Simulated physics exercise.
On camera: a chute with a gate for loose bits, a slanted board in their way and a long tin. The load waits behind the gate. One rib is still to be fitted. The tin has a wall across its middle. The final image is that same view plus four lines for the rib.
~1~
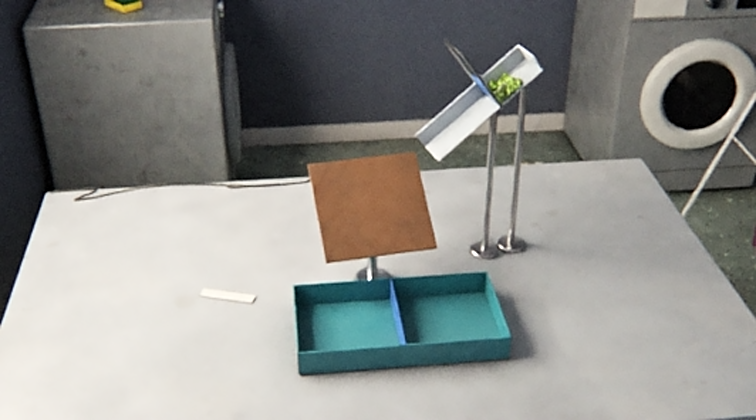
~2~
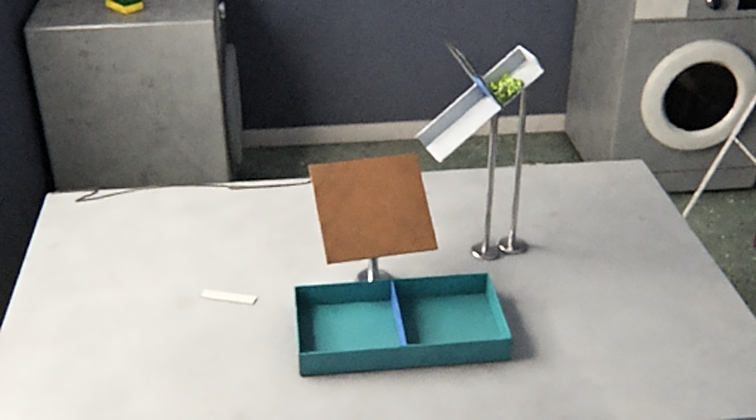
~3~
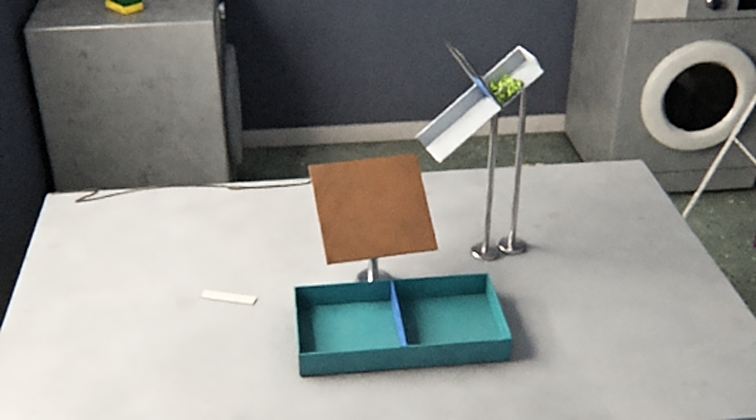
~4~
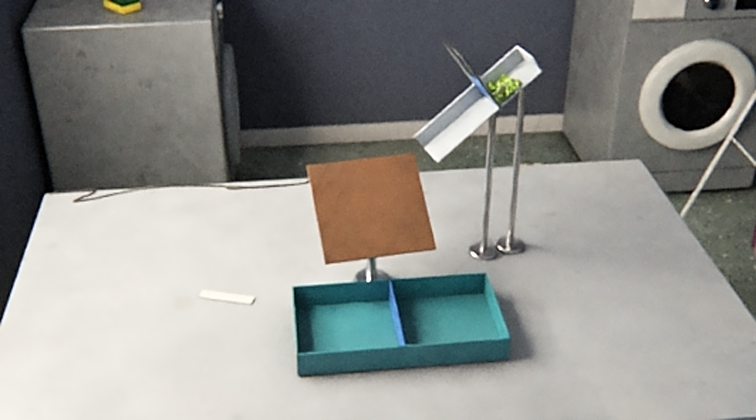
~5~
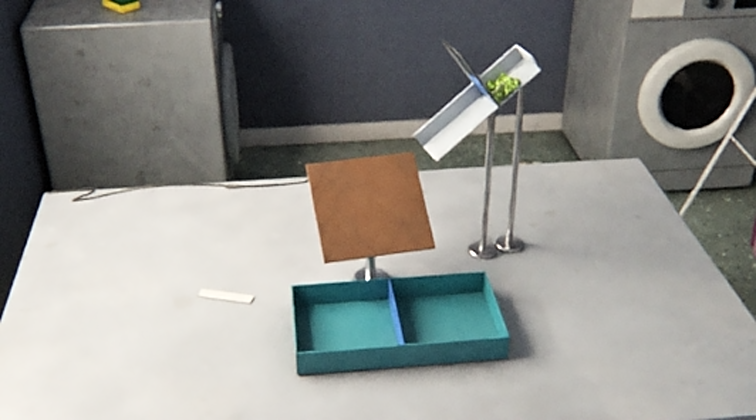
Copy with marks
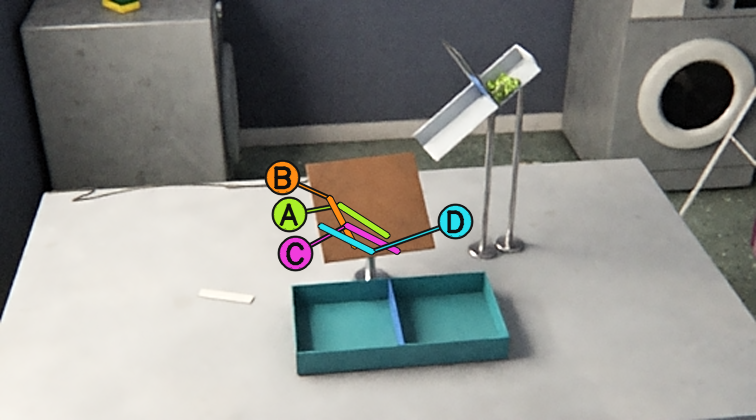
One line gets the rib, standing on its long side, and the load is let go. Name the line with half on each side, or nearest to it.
The best line is D.
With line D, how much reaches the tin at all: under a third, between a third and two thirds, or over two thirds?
Over two thirds.
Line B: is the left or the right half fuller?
More lands on the left.
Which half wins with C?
The right half.
On the marked copy, line A from (339, 205) to (386, 235); line B from (329, 198) to (354, 245); line C from (347, 225) to (397, 251); line D from (321, 226) to (371, 251).
If A is chosen, of what is caught, a small share in the left half, all but a few in the right.
If B is chosen, of what is caught, the bulk in the left half, close to a quarter in the right.
If C is chosen, of what is caught, a small share in the left half, all but a few in the right.
If D is chosen, of what is caught, close to half in the left half, close to half in the right.
